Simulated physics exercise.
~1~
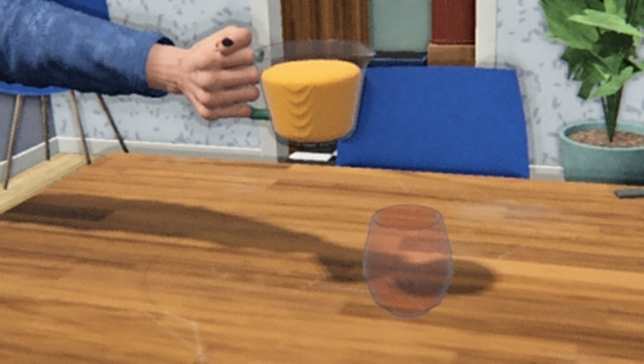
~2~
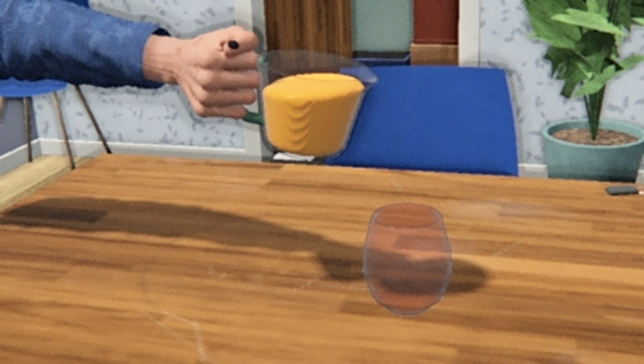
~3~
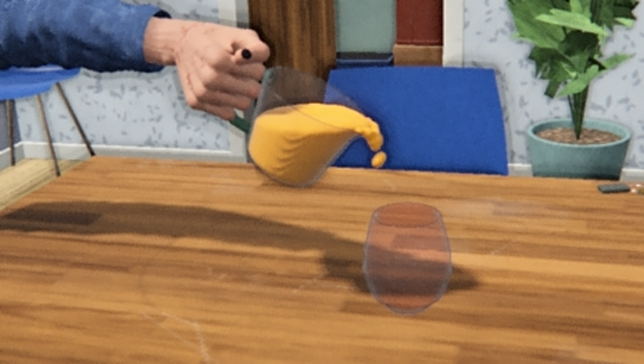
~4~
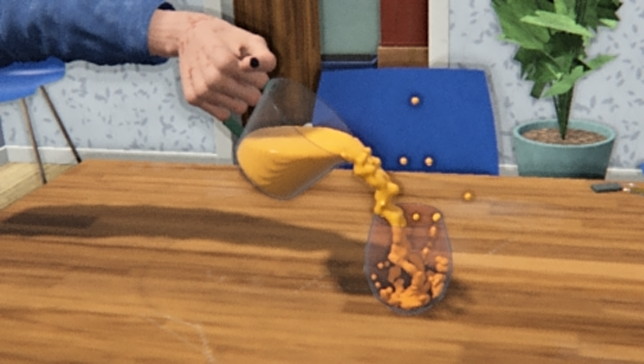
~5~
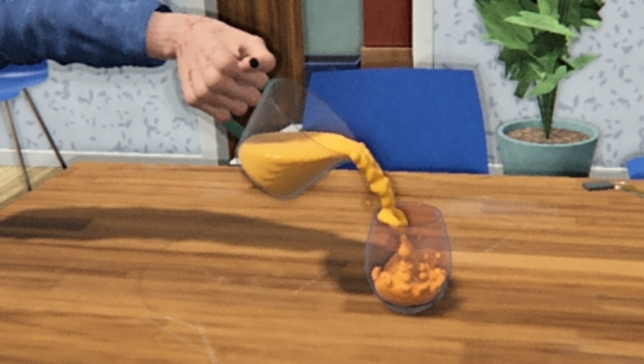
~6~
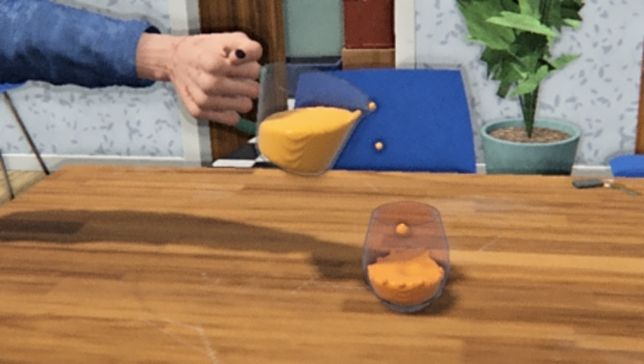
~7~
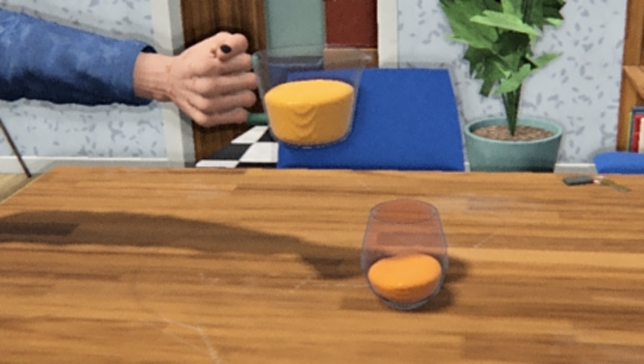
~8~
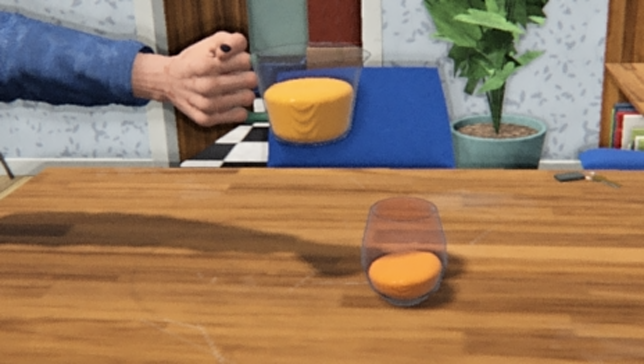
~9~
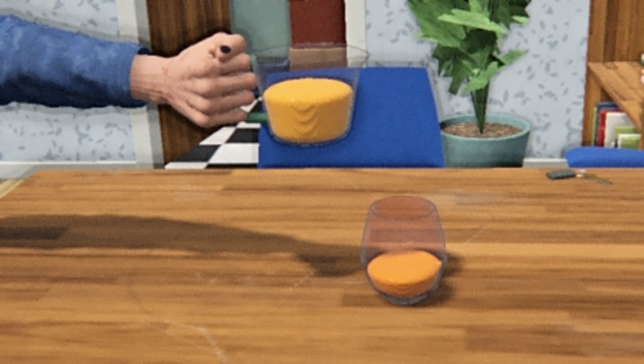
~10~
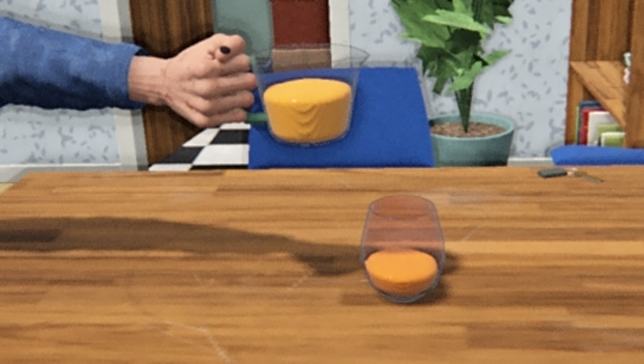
On a wooden table in a room with a blue chair and a potted plant, an empty round-bellied glass stands while a hand in a blue sleeve holds a clear jug of orange juice up to its left. The hand tips the jug to the right, and juice begins to spill over its rim. A stream falls into the glass, splashing inside as a few drops scatter around it. The hand then tilts the jug back upright, and the last drops fall. The juice settles, leaving the glass partly filled and plenty still in the raised jug.
